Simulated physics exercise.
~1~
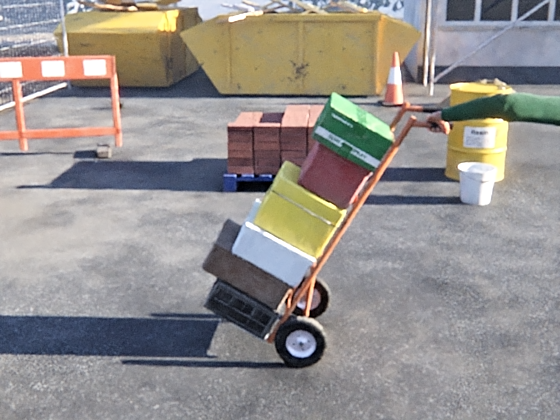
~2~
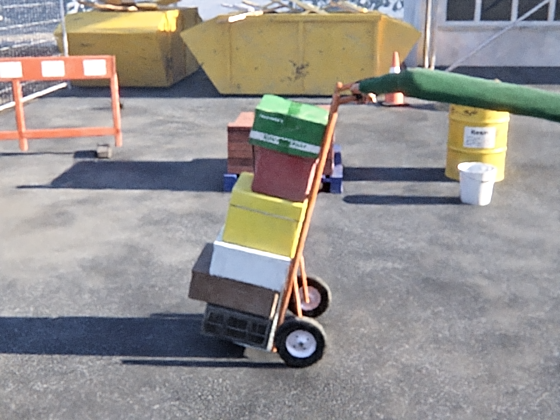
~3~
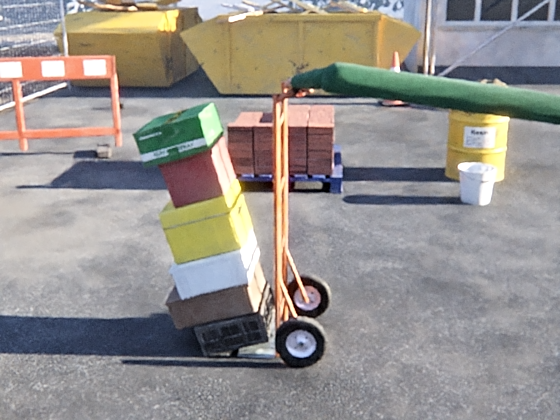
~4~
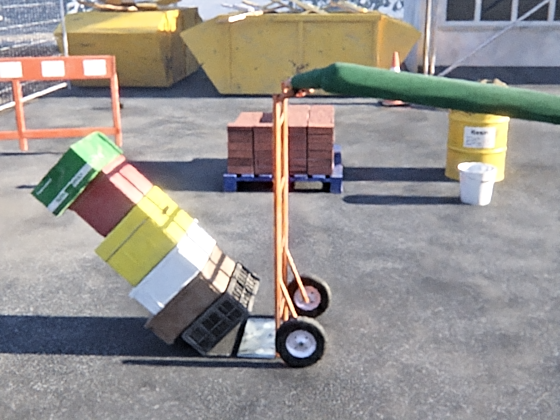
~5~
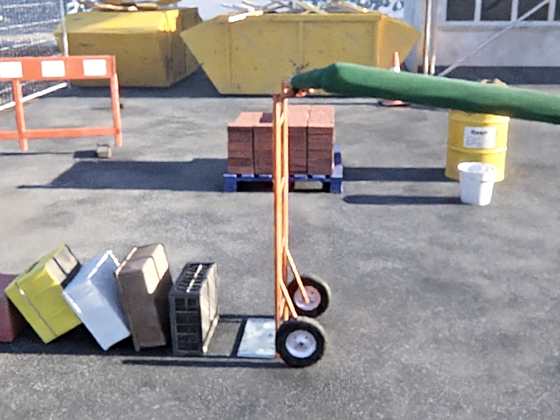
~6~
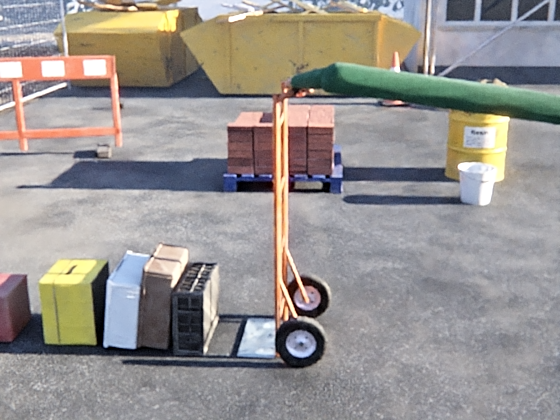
In a paved yard, a green-sleeved arm tips a loaded sack truck upright, and the stacked boxes topple left onto their sides.
